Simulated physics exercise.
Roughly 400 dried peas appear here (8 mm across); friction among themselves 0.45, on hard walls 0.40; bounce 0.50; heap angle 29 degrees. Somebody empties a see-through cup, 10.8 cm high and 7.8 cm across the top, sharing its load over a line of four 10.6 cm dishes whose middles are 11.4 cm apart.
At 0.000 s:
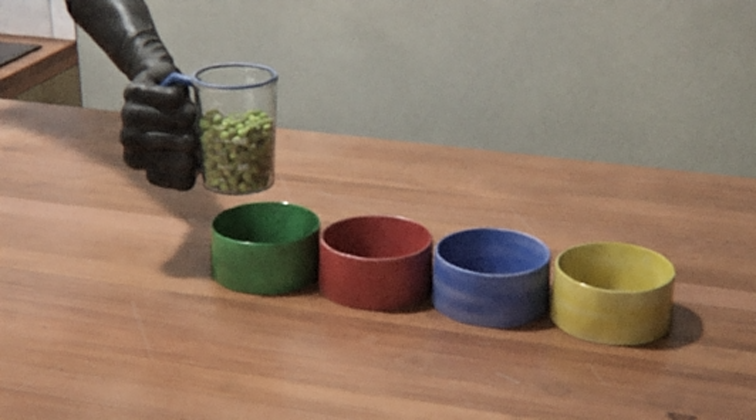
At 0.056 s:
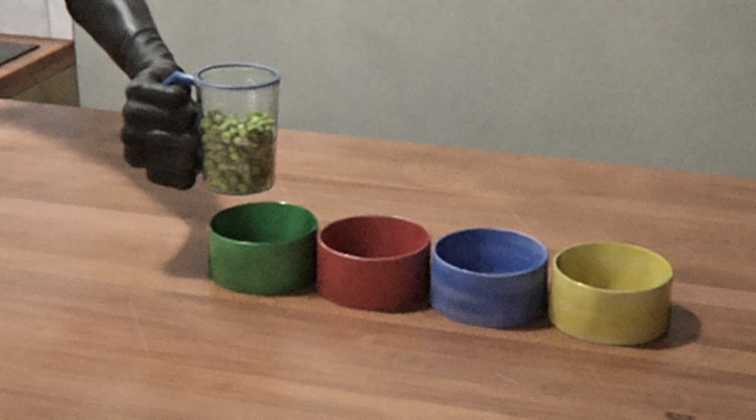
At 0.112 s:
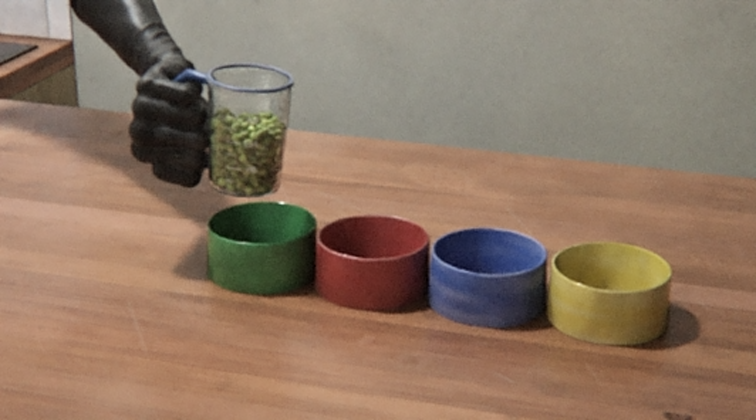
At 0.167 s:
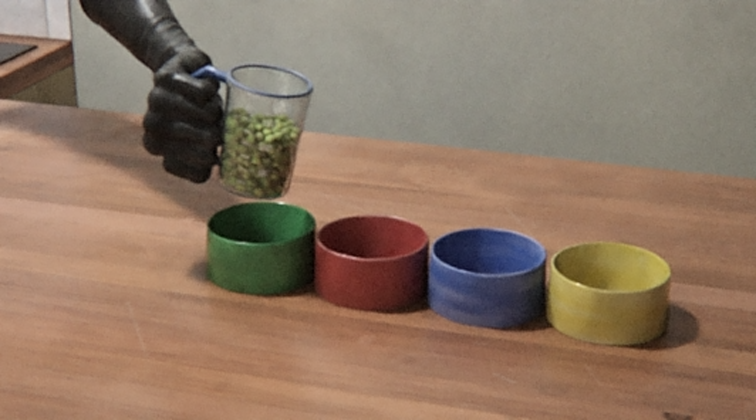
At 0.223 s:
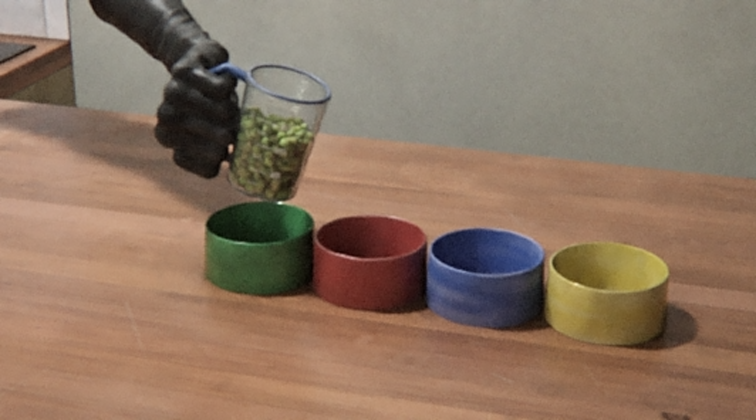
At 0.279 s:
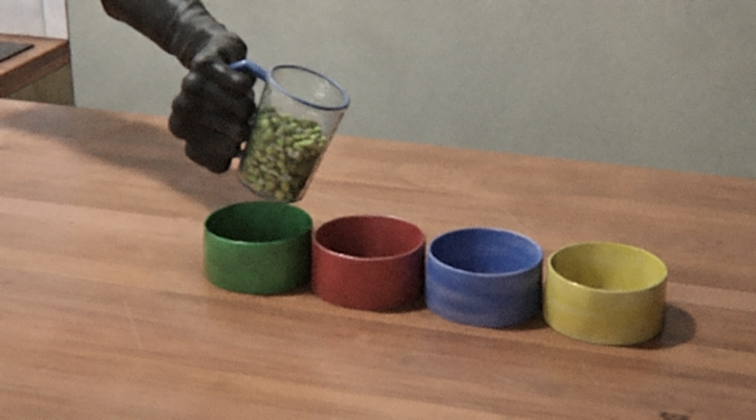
A black-gloved hand holds a clear cup with a blue rim and handle, partly filled with green peas, above a wooden tabletop seen from slightly above against a grey-green wall. Four round dishes, green, red, blue and yellow from left to right, sit in a row below. The hand moves the cup a short way right while steadily tilting it rightward, and the view barely shifts.
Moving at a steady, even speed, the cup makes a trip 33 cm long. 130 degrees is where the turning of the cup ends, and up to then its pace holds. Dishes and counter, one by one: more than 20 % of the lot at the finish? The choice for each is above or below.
Red - below it, blue - below it, green - below it, yellow - above it, counter - below it.
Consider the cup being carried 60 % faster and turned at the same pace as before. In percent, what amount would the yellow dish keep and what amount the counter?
Yellow: 90; counter: 10.
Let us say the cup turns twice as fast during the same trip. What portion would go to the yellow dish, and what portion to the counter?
Yellow 10; counter 10.
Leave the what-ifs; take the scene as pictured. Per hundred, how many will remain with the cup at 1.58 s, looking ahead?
I'd say close to 0 per cent.
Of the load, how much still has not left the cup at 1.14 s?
95 %.
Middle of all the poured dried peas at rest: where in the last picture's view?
Approximately (616, 297) in the last picture.
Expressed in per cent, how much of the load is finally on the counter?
I'd put it near 5 per cent.
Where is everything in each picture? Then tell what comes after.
In the first frame, cup at (237, 130), tilt 0 degrees, lip at (273, 80), moved 0.0 cm; middle of the pieces at (239, 143); green dish at (266, 223); red dish at (377, 237); blue dish at (493, 251); yellow dish at (615, 267).
In the second frame, cup at (238, 130), tilt 1 degrees, lip at (276, 81), moved 0.4 cm; middle of the pieces at (239, 143).
In the third frame, cup at (248, 131), tilt 5 degrees, lip at (289, 85), moved 1.5 cm; middle of the pieces at (248, 144).
In the fourth frame, cup at (262, 133), tilt 11 degrees, lip at (309, 92), moved 3.0 cm; middle of the pieces at (261, 146).
In the fifth frame, cup at (276, 134), tilt 16 degrees, lip at (327, 99), moved 4.6 cm; middle of the pieces at (273, 147).
In the sixth frame, cup at (290, 136), tilt 22 degrees, lip at (346, 105), moved 6.2 cm; middle of the pieces at (286, 147); green dish at (259, 222); red dish at (369, 236); blue dish at (486, 251); yellow dish at (608, 267). The cup turns about 100 degrees a second and travels 28 cm a second.
After 0.80 s, tilt 73 degrees; cup holds 100 %.
After 1.14 s, tilt 107 degrees; cup holds 95 %, yellow 5 %.
Then, at 1.58 s, tilt 130 degrees; cup holds 0 %, yellow 95 %.
At rest (2.4 s), red 0 %, blue 0 %, green 0 %, yellow 95 %, counter 5 %.
